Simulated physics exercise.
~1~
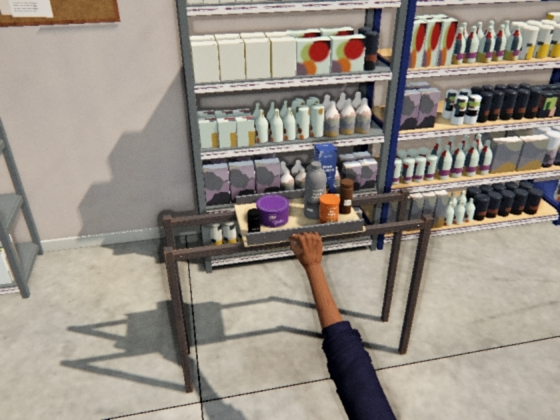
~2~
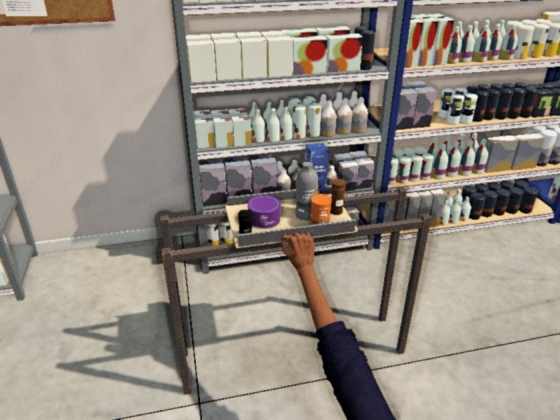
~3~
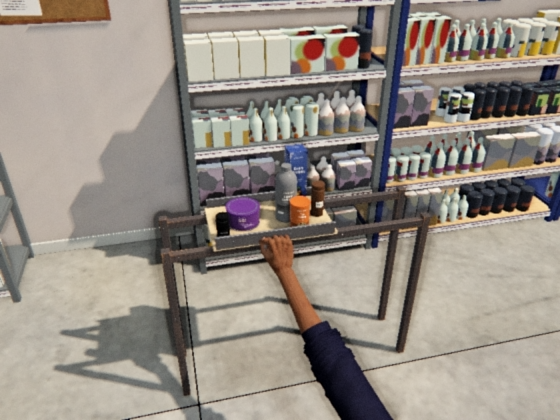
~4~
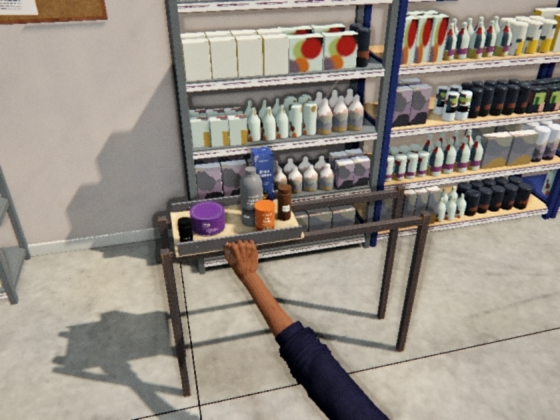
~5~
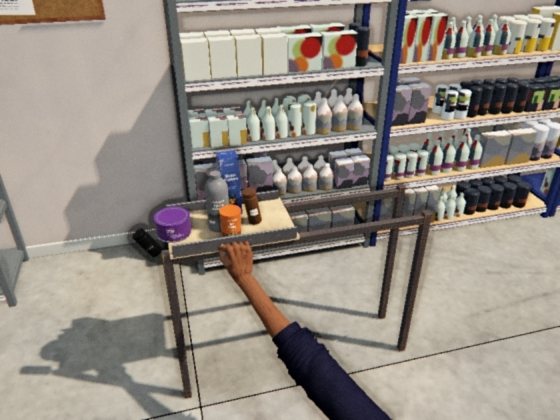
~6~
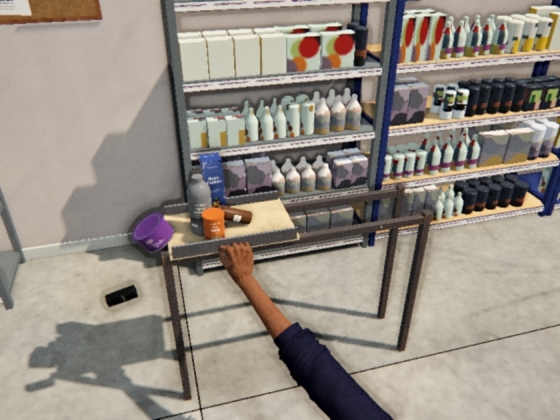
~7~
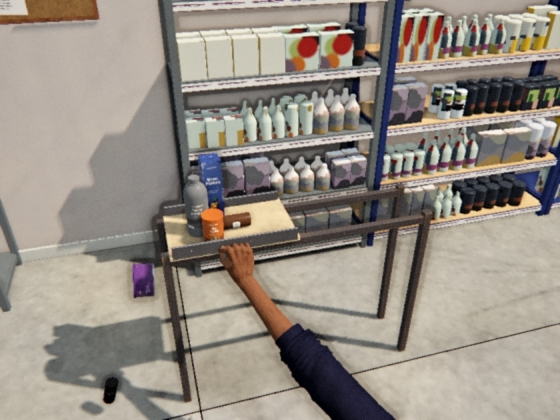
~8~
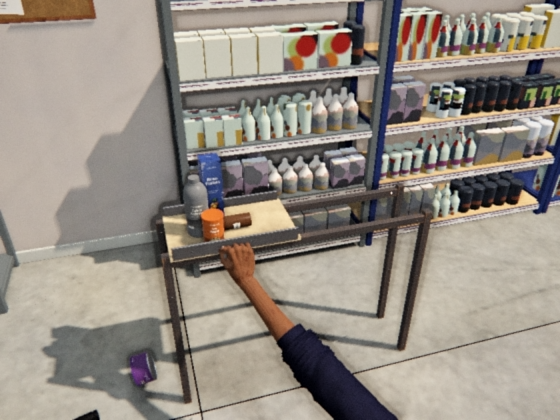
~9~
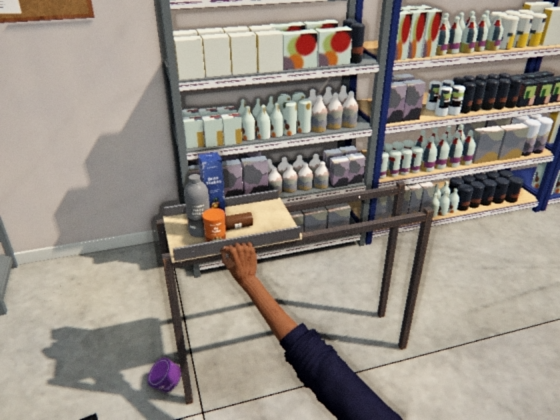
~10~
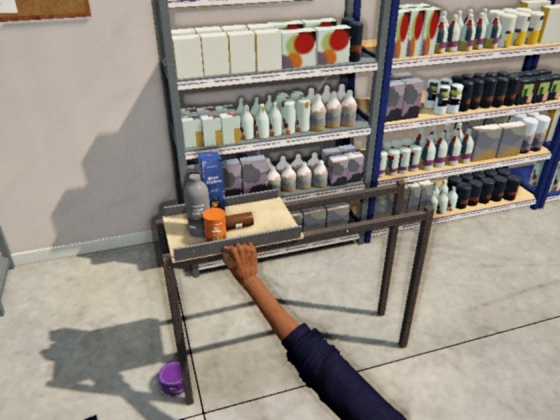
Storeroom with a hand sliding a tray left, black container then purple tub falling off, brown container left lying on it.
